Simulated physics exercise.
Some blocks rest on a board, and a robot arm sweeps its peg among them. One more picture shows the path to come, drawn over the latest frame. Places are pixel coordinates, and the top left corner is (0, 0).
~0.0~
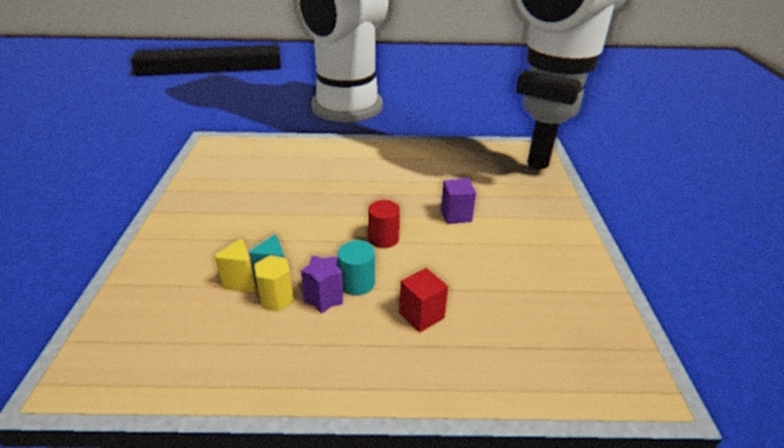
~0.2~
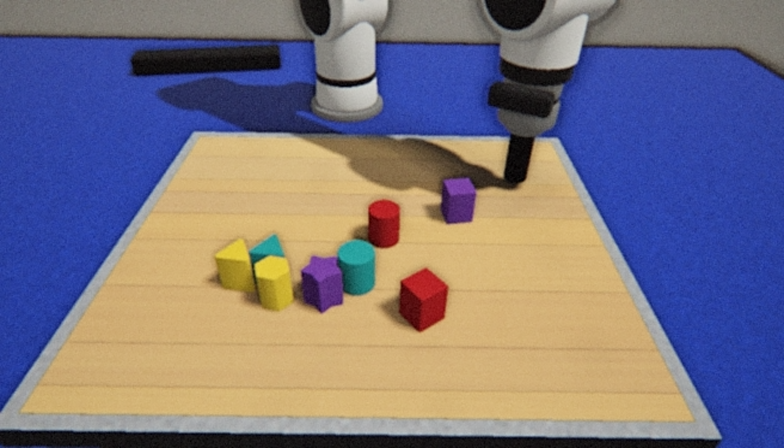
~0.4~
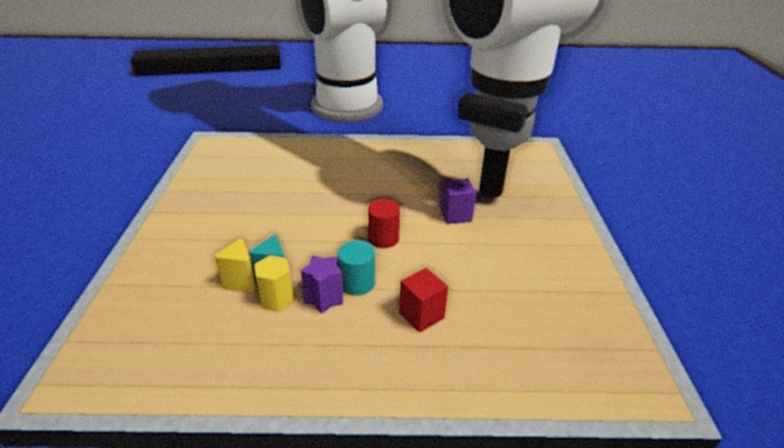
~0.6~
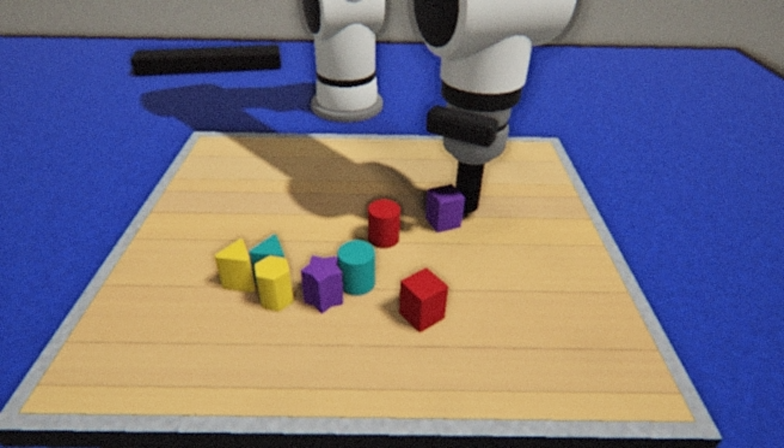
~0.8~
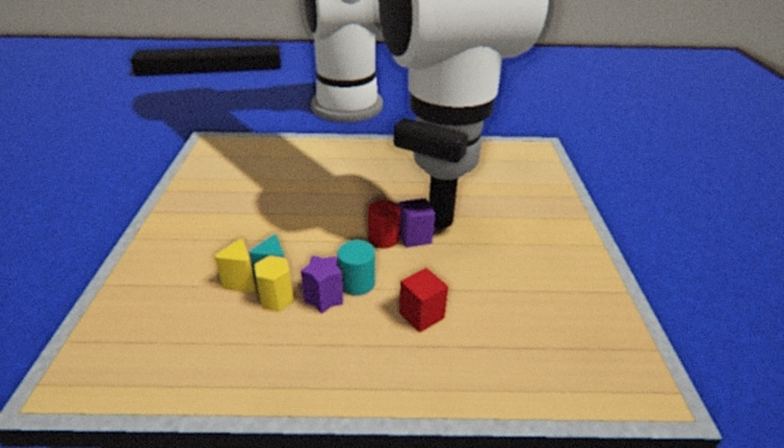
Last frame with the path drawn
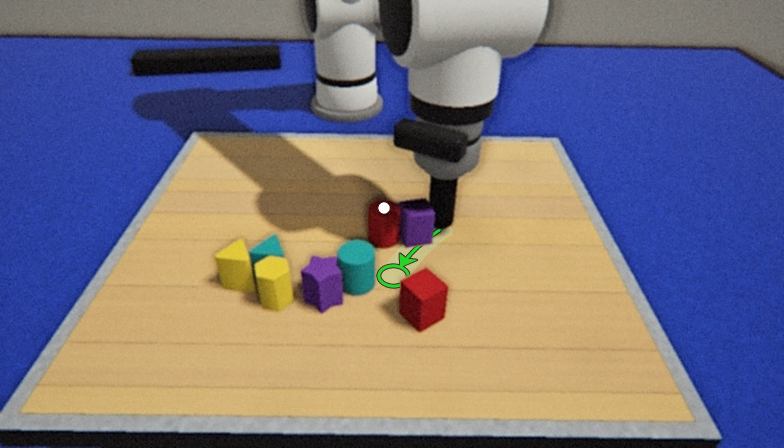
Robot arm sweeping its peg leftward across a wooden board, pushing a purple block up beside a red cylinder among scattered blocks.
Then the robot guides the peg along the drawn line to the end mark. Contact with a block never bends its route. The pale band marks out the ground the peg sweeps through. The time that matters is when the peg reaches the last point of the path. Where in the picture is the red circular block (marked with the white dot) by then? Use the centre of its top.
Final place: (351, 212).
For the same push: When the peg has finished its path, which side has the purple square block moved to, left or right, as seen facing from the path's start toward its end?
It is pushed towards the right-hand side.
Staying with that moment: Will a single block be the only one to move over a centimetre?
No, that is not what happens.
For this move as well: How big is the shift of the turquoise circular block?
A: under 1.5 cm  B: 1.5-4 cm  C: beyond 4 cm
A - under 1.5 cm.
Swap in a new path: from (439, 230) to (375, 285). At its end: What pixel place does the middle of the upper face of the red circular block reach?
The top centre is at (348, 211).
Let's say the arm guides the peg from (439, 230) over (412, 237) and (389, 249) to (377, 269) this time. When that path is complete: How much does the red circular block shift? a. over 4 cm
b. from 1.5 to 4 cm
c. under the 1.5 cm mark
That would be a.
The line goes from (439, 230) over (423, 243) and (407, 258) to (394, 276); the dot is on the red circular block.
On the path given first. Halfway along, peg (415, 243); red circular block (356, 212); purple square block (384, 221), turned 30° clockwise.
At the end, peg (394, 268); turquoise circular block unmoved; red circular block (351, 212); purple square block (375, 225), turned 45° clockwise.
